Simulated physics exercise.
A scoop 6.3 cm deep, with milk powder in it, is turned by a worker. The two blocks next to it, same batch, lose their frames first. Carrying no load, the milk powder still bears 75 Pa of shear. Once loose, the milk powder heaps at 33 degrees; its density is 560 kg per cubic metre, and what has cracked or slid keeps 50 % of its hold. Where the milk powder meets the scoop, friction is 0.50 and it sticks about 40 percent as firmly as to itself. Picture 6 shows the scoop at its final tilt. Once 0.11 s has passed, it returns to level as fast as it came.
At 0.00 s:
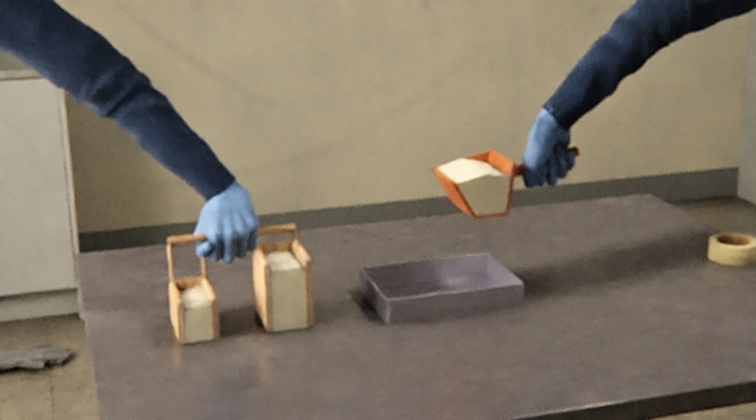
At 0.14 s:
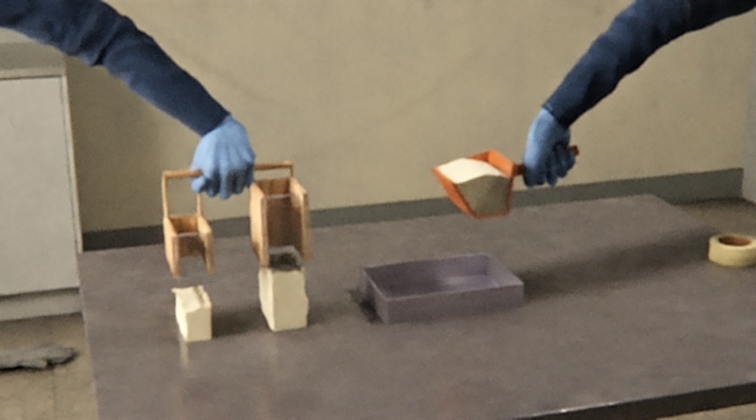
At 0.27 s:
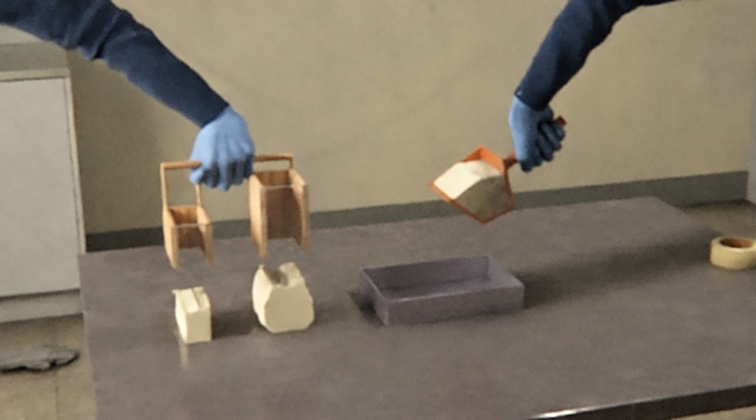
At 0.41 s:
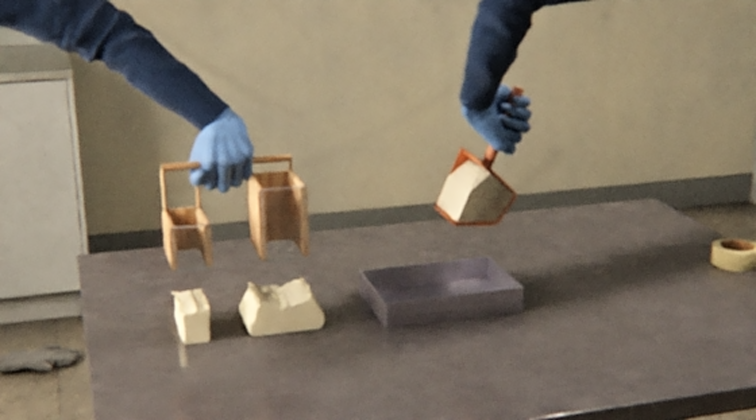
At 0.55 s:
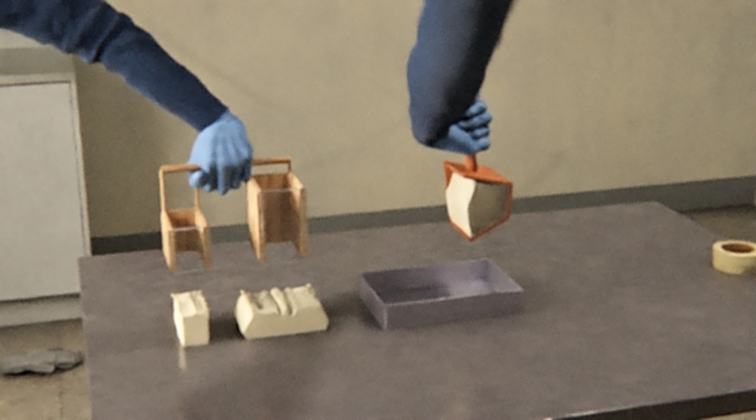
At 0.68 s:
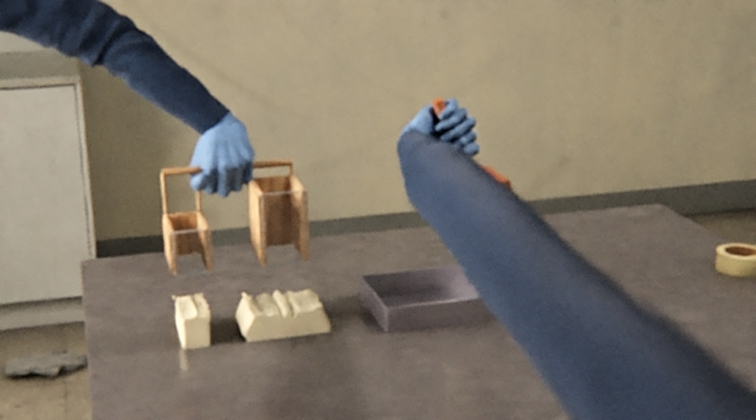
Two wooden molds were lifted off pale blocks by a gloved hand, and the taller block slumped into a low heap while the other hand steadily turned an orange scoop of powder above a tray.
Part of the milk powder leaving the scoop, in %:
98 %.
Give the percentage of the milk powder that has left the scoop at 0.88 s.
Share: Close to 65 %.
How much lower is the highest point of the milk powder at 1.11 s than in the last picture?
The difference comes to roughly 4.5 cm.
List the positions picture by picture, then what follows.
Lip at (456, 183), tilt 0 degrees; top of the milk powder at (484, 174); blocks stand 6.0 cm, 11 cm (left to right), in the first frame.
Lip at (455, 183), tilt 1 degrees; top of the milk powder at (482, 174); blocks stand 6.0 cm, 11 cm (left to right), in the second frame.
Lip at (452, 199), tilt 21 degrees; top of the milk powder at (498, 176); blocks stand 6.0 cm, 8.6 cm (left to right), in the third frame.
Lip at (456, 222), tilt 54 degrees; top of the milk powder at (488, 175); blocks stand 6.0 cm, 5.9 cm (left to right), in the fourth frame.
Lip at (471, 238), tilt 85 degrees; top of the milk powder at (479, 183); blocks stand 6.0 cm, 5.1 cm (left to right), in the fifth frame.
Lip at (481, 244), tilt 99 degrees; blocks stand 6.0 cm, 5.0 cm (left to right), in the sixth frame.
After 0.88 s, the scoop is at 93 degrees and 66 % has left it.
After 1.11 s, the scoop is at 42 degrees and 98 % has left it.
After 1.34 s, the scoop is at 1 degrees and 98 % has left it.
After 1.58 s, the scoop is at 0 degrees and 98 % has left it.
After 1.69 s, at the end, the scoop is at 0 degrees and 98 % has left it.
